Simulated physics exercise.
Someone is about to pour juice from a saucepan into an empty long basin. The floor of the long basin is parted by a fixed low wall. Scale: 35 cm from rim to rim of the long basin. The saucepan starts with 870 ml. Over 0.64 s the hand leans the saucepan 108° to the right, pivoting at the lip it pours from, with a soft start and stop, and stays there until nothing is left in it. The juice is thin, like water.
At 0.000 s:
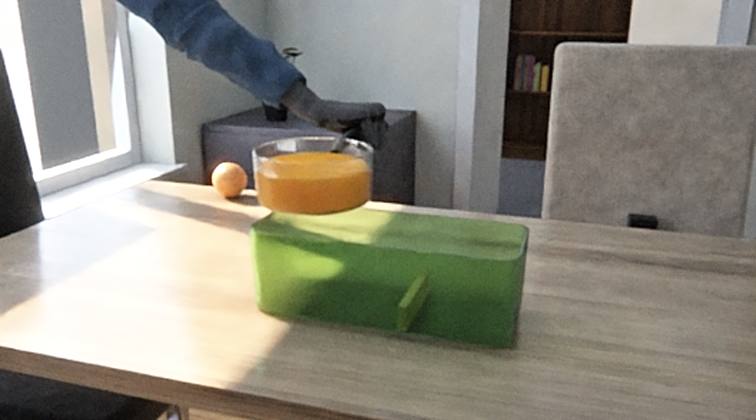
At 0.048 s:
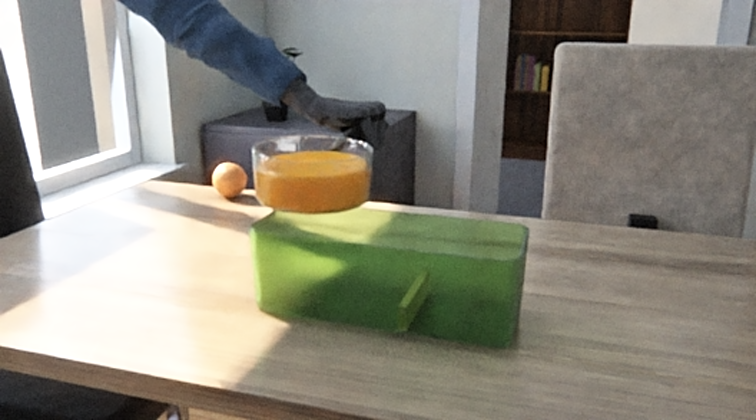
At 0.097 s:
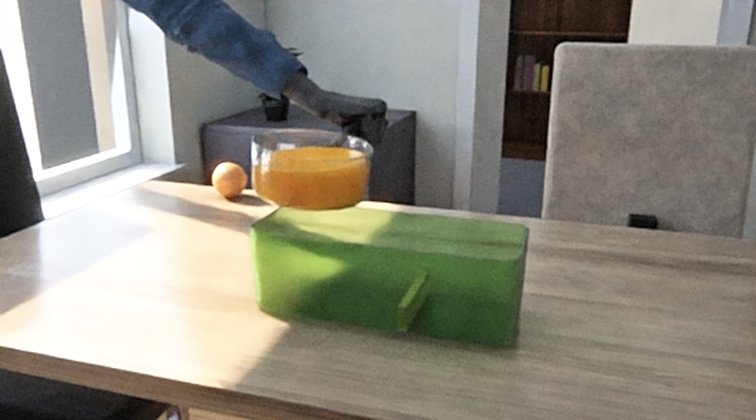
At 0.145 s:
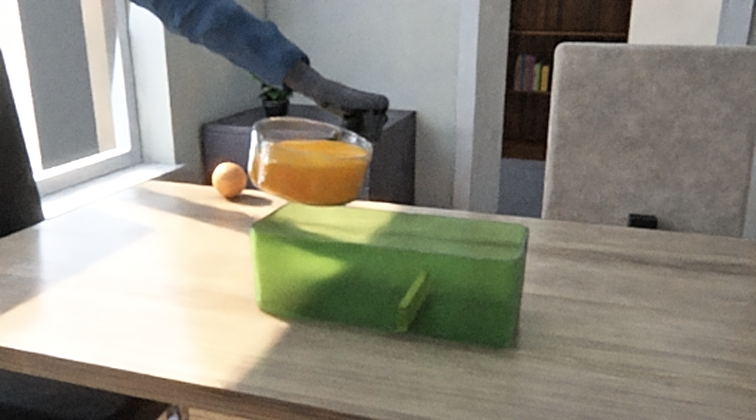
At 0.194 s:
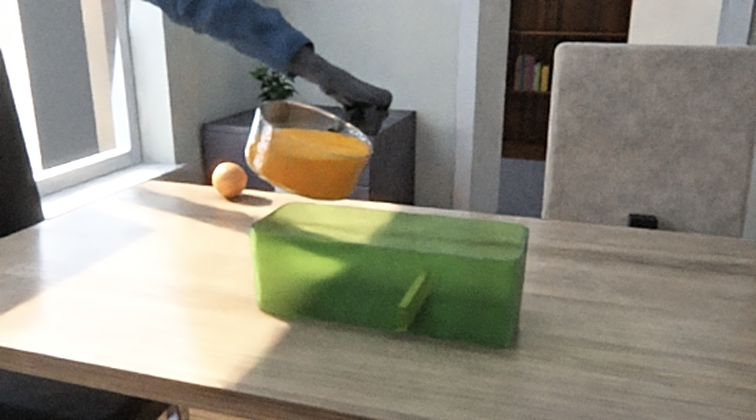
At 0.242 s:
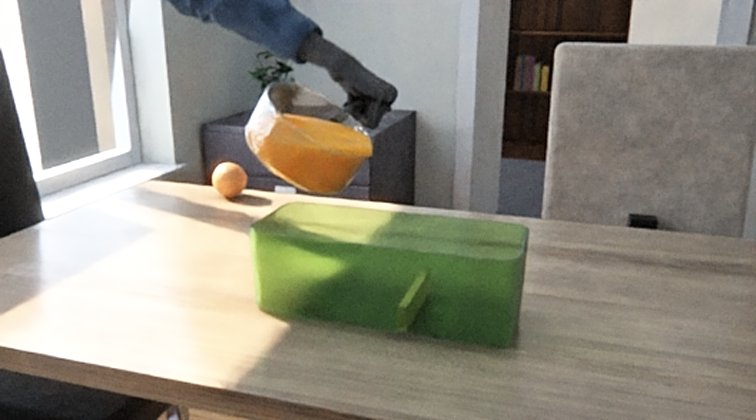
A gloved hand on a blue-sleeved arm tilts a clear glass pan of orange juice to the right, slowly at first and then more steeply, its left side rising as the juice shifts toward the right rim. Below it, a translucent green long basin sits on a light wooden table, with an orange behind to the left. The still, slightly raised view shows a sunlit room with a window, pale chair and bookshelf.
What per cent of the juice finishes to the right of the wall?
Roughly 56 per cent is past the wall.
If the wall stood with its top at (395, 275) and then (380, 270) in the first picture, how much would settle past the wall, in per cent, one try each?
In turn about 75 and 80 per cent.
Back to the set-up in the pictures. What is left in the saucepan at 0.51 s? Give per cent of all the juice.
About 32 per cent.
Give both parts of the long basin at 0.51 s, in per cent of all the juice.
Some 2 per cent left and 10 right.
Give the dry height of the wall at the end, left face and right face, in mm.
Some 22 mm on the left and 6 mm on the right.
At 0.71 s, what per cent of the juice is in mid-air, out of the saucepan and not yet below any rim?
About 14 per cent.
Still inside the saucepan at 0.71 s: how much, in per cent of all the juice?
Some 2 per cent.
By 0.51 s the tilt is 98° and 32 per cent is still to pour, 2 is left of the wall and 10 right of it.
By 0.71 s the tilt is 108° and 2 per cent is still to pour, 6 is left of the wall and 77 right of it.
By 0.92 s the tilt is 108° and 1 per cent is still to pour, 18 is left of the wall and 56 right of it.
By 1.14 s the tilt is 108° and 0 per cent is still to pour, 33 is left of the wall and 61 right of it.
At rest 39 per cent lies left of the wall, 56 right of it and 6 outside.
